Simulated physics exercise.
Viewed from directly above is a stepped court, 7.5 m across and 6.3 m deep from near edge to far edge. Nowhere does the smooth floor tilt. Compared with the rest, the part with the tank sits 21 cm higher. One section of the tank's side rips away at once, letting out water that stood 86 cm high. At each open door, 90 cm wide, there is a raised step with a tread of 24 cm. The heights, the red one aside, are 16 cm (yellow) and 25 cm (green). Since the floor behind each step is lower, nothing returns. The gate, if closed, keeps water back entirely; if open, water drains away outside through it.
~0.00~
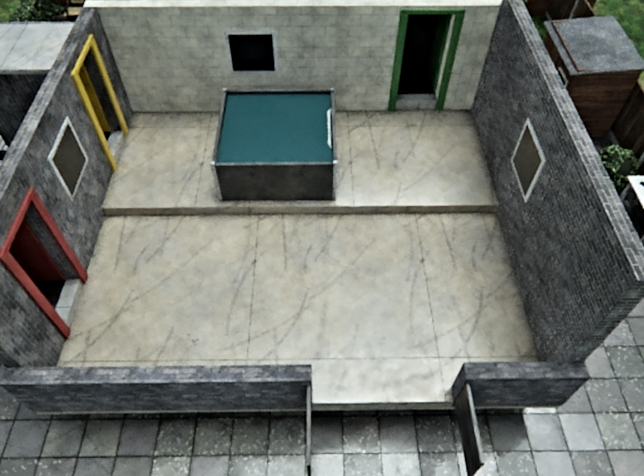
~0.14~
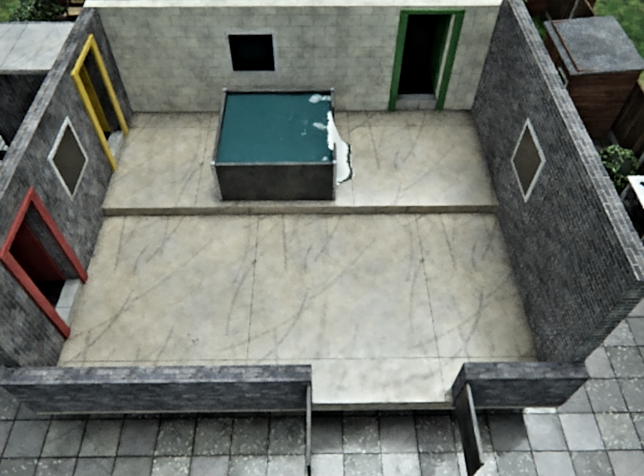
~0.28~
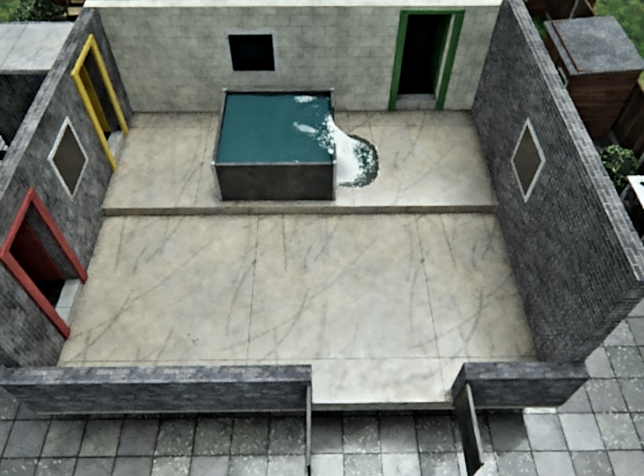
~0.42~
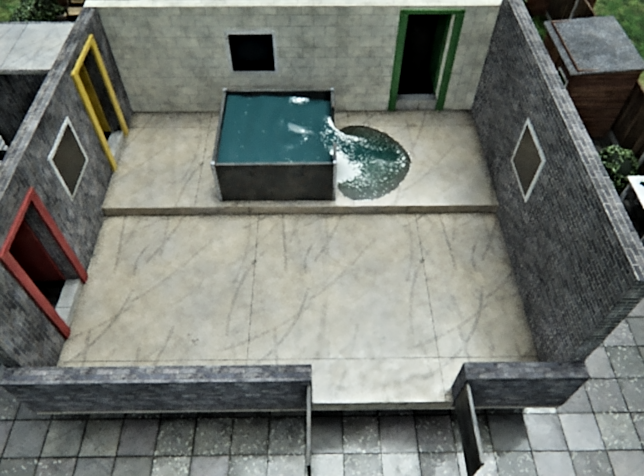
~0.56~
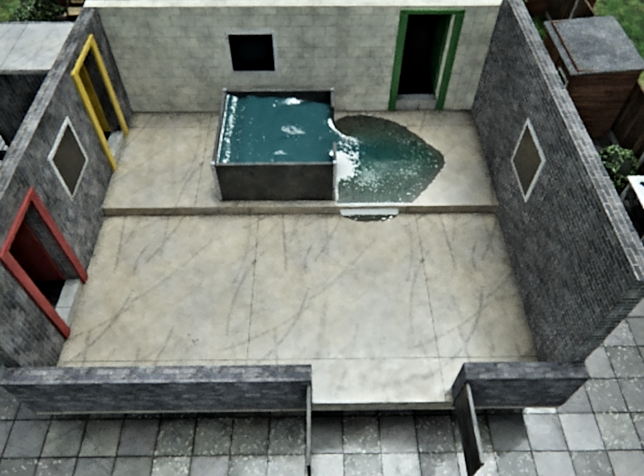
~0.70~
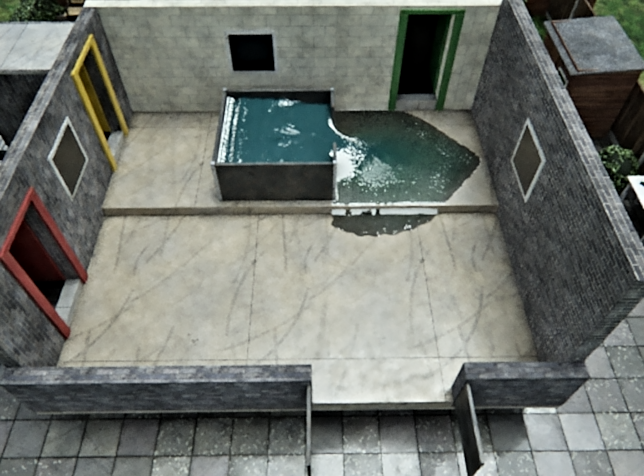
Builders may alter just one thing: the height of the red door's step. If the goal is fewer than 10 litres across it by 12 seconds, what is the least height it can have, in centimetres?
The least height is roughly 9.5 cm.
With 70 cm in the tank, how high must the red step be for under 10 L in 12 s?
In that case, roughly 6.5 cm.
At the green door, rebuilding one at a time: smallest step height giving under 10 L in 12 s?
Green door, minimum about 27 cm.
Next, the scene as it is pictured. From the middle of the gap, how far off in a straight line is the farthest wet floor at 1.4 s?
3.8 m.
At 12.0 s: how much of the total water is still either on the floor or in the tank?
About 80 in every hundred.
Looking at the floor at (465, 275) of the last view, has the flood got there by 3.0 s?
Point status: Inundated.
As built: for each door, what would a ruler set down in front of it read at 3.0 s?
In cm: Yellow 0, red 0, green 28.
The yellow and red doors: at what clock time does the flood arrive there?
At yellow it's 6.0 s, at red it's 6.5 s.
After 1.4 s water covers 25 % of the floor, deepest (54 cm) near (468, 114); it has not reached the red door.
After 3.0 s water covers 35 % of the floor, deepest (36 cm) near (536, 373); it has not reached the red door.
After 12.0 s water covers 95 % of the floor, deepest (14 cm) near (67, 336); 12 cm at the red door, 0 litres in over its 15 cm step.
At the red door as built, the water arrived by 6.7 s and peaked near 13 cm at 11.8 s.
With a step of 8 cm, 23 litres would have come in within the 12 s; with 11 cm, 3 litres. So under 10 litres takes about 9.5 cm.
